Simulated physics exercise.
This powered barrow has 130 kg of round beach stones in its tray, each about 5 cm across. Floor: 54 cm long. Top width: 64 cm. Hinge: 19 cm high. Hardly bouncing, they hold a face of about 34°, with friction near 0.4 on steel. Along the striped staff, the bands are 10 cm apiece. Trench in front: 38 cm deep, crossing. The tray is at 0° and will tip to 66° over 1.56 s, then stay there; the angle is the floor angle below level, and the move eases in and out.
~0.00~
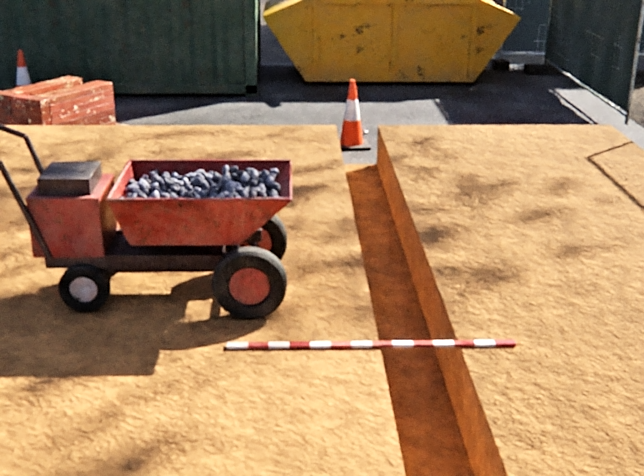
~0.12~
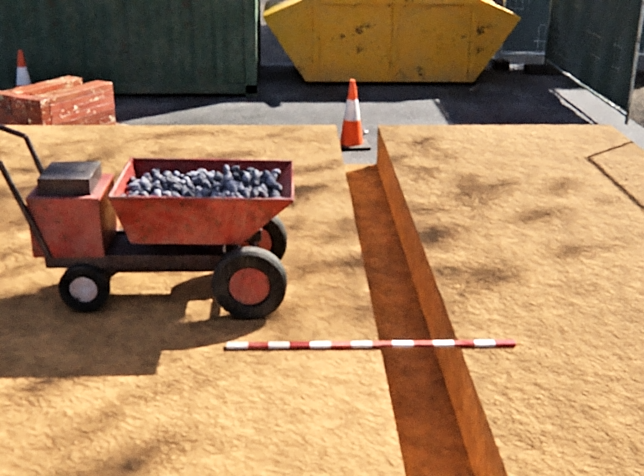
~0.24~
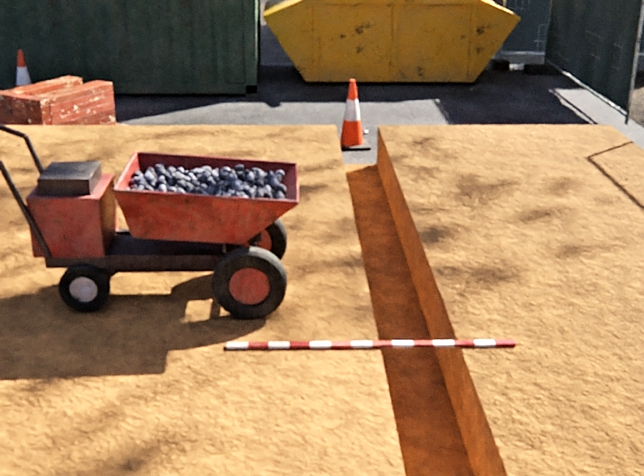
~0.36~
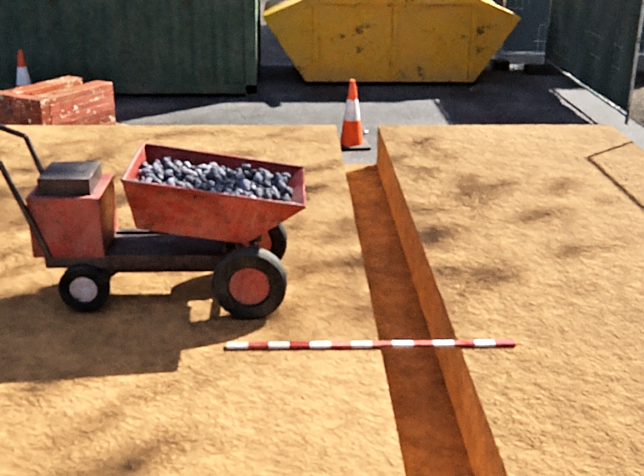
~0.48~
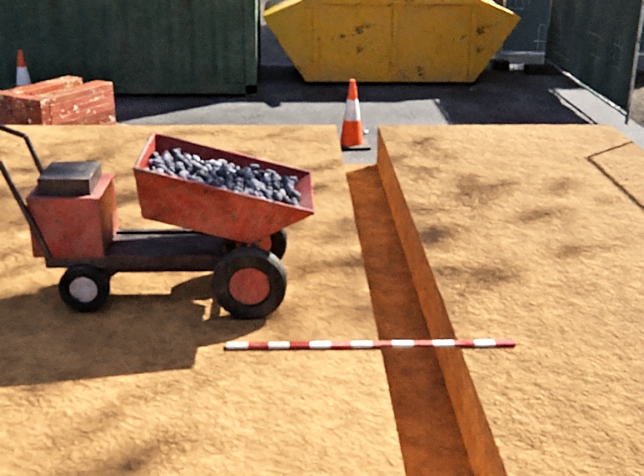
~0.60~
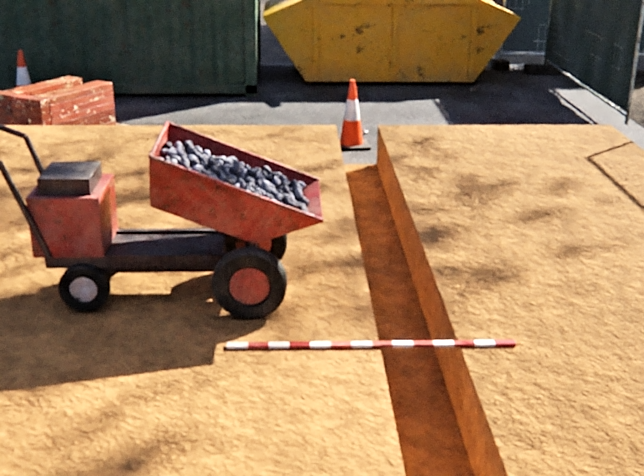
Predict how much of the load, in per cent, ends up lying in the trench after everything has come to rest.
Roughly 98 per cent of it.
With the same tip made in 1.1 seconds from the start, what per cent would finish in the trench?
About 100 percent, I'd say.
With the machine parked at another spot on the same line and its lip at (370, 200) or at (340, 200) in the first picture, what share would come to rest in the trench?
From the first spot near 40, from the second near 75 per cent.
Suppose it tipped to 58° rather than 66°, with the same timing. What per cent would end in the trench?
I'd guess some 95 in a hundred.
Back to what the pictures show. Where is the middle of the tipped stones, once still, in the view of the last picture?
Resting centre: About (404, 339).
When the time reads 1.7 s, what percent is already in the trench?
Around 55 per cent of it, at that instant.
After 1.2 s the floor is at 56°; 98 % in the tray, 2 % short of the trench; the foremost stones are at (361, 257).
After 1.7 s the floor is at 66°; 35 % in the tray, 8 % short of the trench, 57 % in the trench; the foremost stones are at (435, 343).
After 2.0 s the floor is at 66°; 9 % in the tray, 6 % short of the trench, 85 % in the trench; the foremost stones are at (434, 330).
After 4.0 s the floor is at 66°; 0 % in the tray, 2 % short of the trench, 98 % in the trench; the foremost stones are at (434, 329).
